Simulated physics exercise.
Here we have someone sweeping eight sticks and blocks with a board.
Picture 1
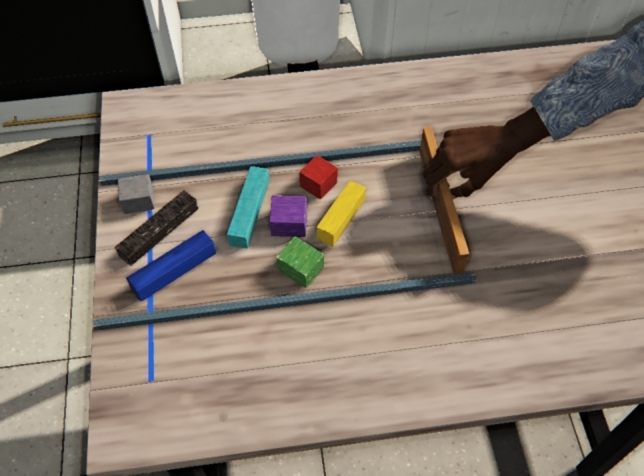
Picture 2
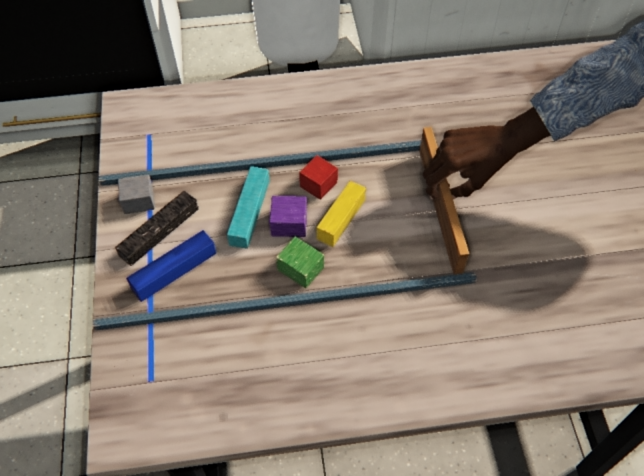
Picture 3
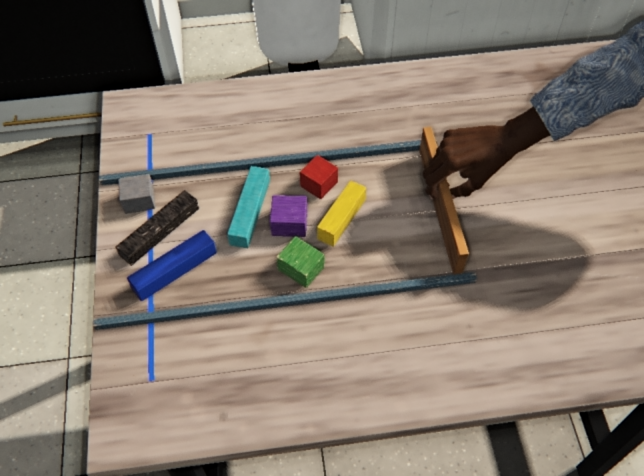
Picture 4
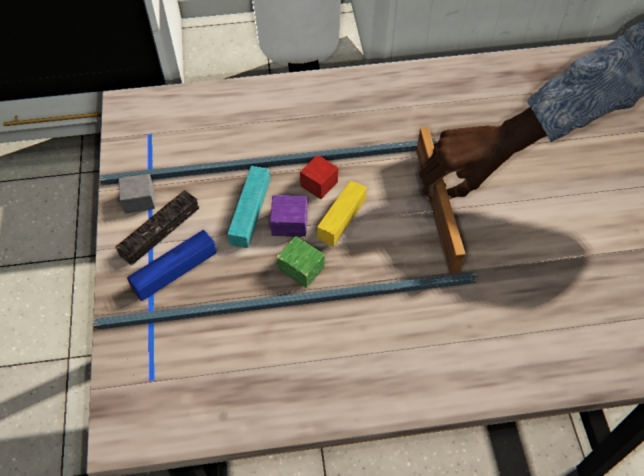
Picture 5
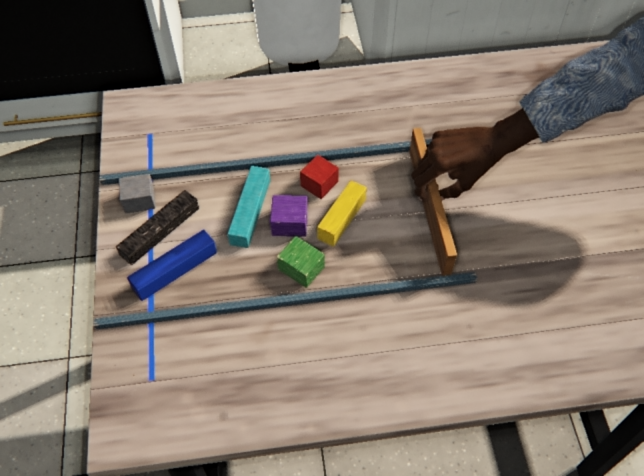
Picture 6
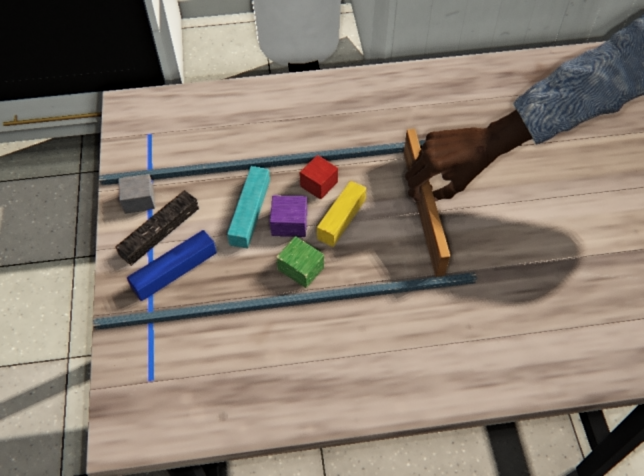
Hand holding a wooden board upright, then sliding it slightly left between two rails towards scattered coloured blocks that stay still.
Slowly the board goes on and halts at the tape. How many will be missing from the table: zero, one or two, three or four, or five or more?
The number that fall off is three or four.
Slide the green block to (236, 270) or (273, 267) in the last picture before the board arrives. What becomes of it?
The green block remains up; does not fall.
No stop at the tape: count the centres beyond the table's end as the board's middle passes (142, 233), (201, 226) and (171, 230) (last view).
The counts: 4, 0 and 2.
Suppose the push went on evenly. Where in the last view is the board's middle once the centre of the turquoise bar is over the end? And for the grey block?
At (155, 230) for the turquoise bar; at (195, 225) for the grey block.
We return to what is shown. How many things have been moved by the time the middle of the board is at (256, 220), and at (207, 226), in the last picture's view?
At the one place 7, at the other 8.
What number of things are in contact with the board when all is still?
3 of them.
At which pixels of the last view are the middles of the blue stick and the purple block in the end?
About (96, 293), and the other about (111, 238).
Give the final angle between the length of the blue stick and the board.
Near 25 degrees.
Soon after, none off yet; grey block at rest near (137, 194); black bar at rest near (158, 227); blue stick at rest near (173, 265).
Then, none off yet; grey block moving near (130, 191); black bar moved a little near (140, 227); blue stick moved a little near (148, 277).
At rest, the number that fall off is three or four; fallen, turquoise bar, black bar and grey block.
